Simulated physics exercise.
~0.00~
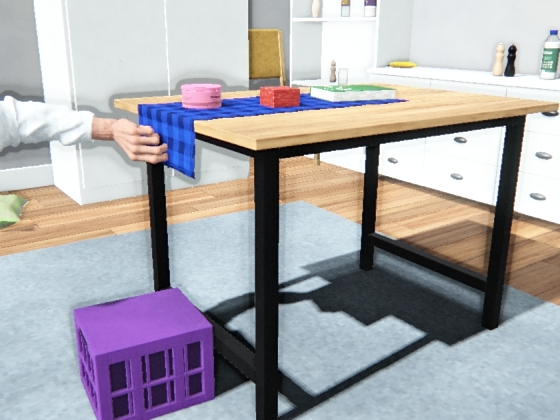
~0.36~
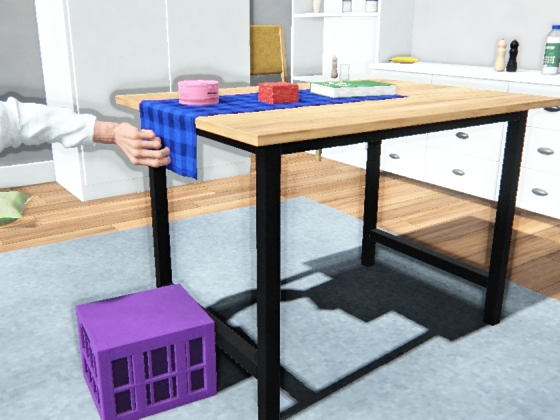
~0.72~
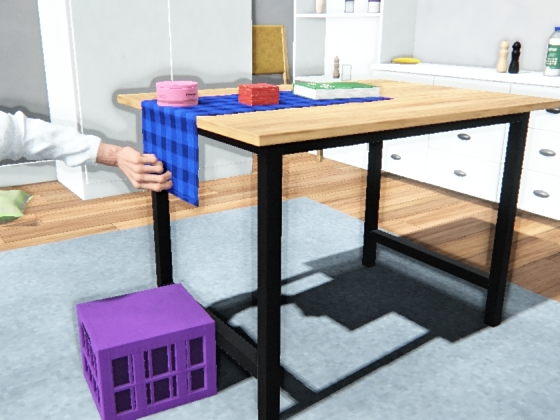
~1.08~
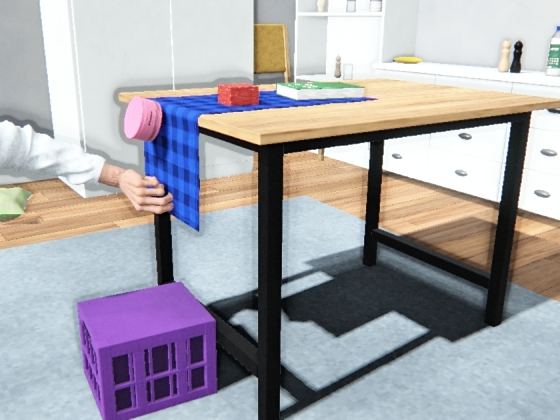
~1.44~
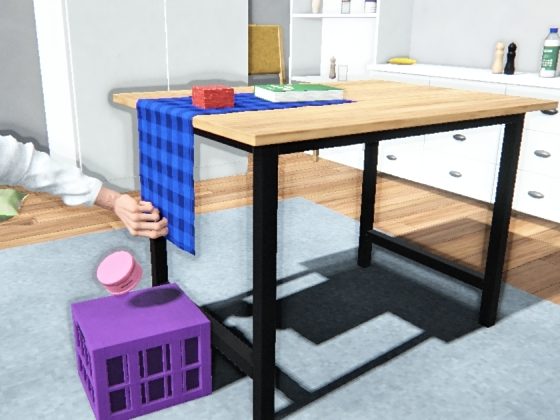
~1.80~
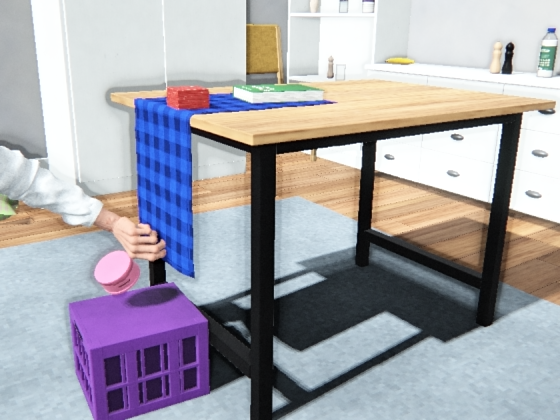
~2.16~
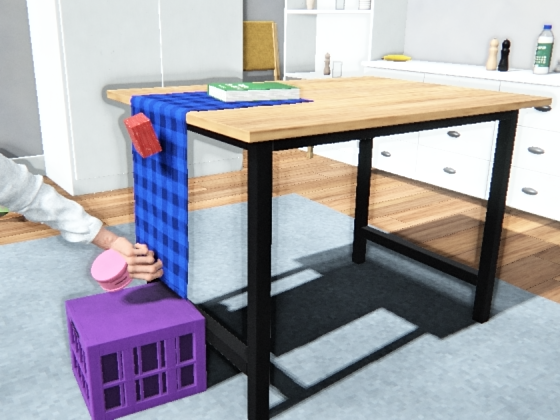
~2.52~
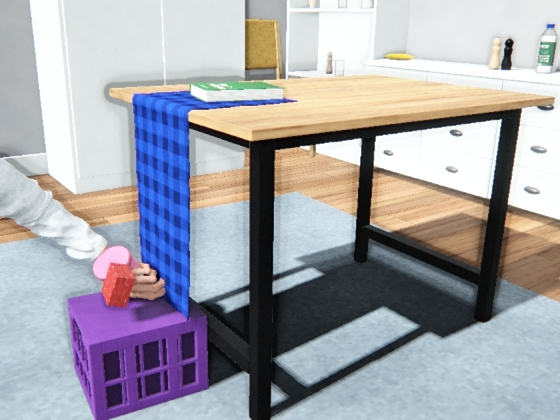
A hand reaching in from the left draws down the end of a blue checked scarf lying across a wooden table with black legs, seen from slightly above in a bright room. On the scarf sit a pink tub nearest the edge, a red block and a green book, with a purple crate on the floor below. As the cloth slides left, all three ride along until the tub tips over the edge and drops onto the crate. The block follows, tumbling down beside the tub. Finally the hem reaches the crate, while the book remains on the tabletop.
